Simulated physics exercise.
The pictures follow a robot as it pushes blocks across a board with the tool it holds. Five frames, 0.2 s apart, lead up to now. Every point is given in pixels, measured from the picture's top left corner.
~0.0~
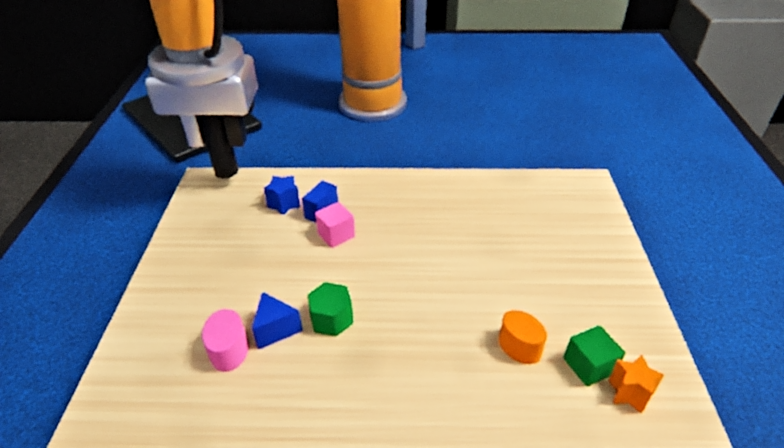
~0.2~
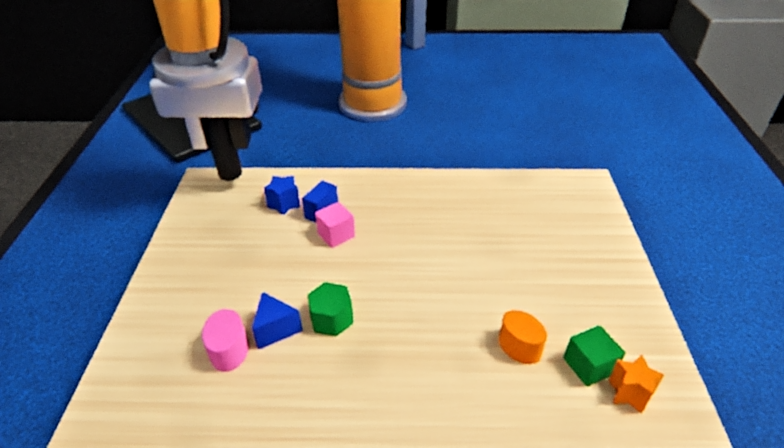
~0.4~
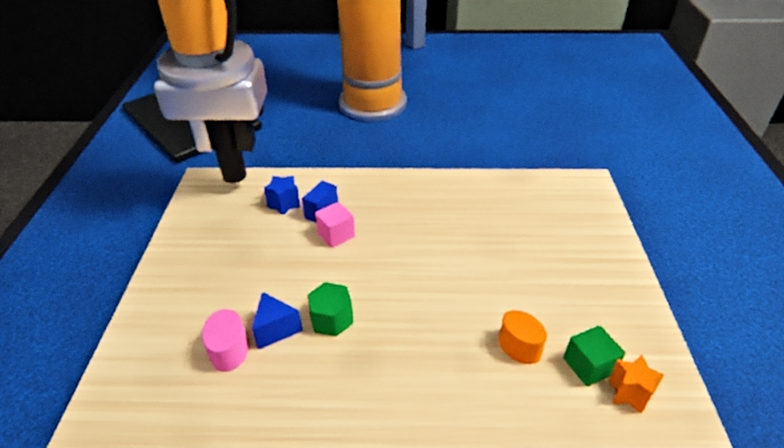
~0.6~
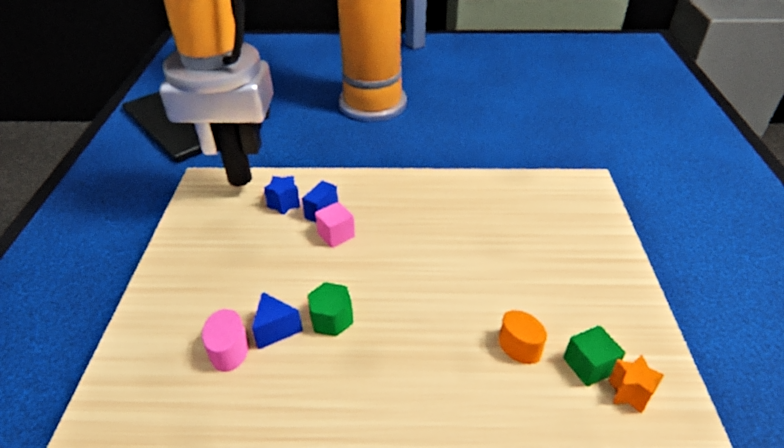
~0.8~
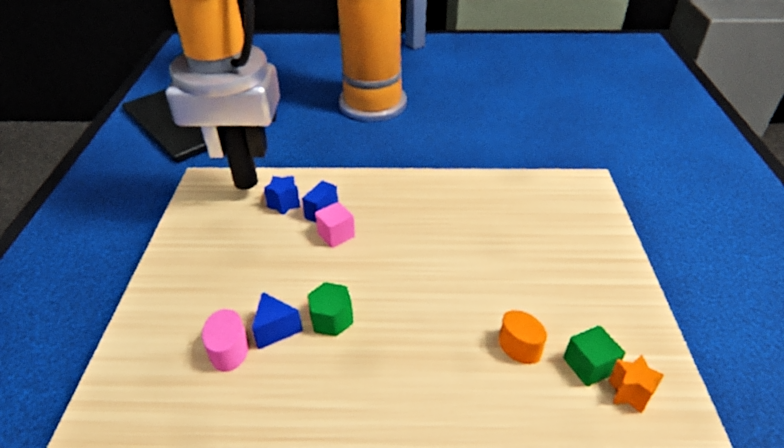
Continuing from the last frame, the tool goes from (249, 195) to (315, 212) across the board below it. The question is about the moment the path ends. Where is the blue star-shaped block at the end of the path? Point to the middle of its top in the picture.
It is at (338, 192).
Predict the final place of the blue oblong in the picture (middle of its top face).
Its top middle: (364, 196).
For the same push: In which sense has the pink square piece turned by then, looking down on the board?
My prediction: CW.
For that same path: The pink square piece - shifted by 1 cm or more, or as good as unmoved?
It moves.
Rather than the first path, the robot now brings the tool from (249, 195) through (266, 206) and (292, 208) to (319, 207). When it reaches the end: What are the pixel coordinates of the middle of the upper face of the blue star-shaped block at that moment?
Final place: (341, 183).
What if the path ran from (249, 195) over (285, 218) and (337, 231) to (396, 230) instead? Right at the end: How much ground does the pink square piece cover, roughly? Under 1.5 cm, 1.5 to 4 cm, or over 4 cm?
It moves quite far, over 4 cm.
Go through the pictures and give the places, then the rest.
In the first frame, tool tip at (227, 172); block tops, blue star-shaped block at (281, 184); blue oblong at (319, 191); pink square piece at (334, 214).
In the second frame, tool at (231, 174); blocks unchanged.
In the third frame, tool at (235, 177); blocks unchanged.
In the fourth frame, tool at (240, 179); blocks unchanged.
In the fifth frame, tool at (246, 183); blue star-shaped block at (281, 184); blue oblong at (319, 191); pink square piece at (334, 214).
What follows on the original path. Halfway along, tool at (280, 192); blue star-shaped block at (301, 188); blue oblong at (327, 193).
At the end, tool at (313, 200); blue star-shaped block at (338, 192), turned 15° anticlockwise; blue oblong at (364, 196), turned 20° clockwise; pink square piece at (342, 218), turned 30° clockwise.
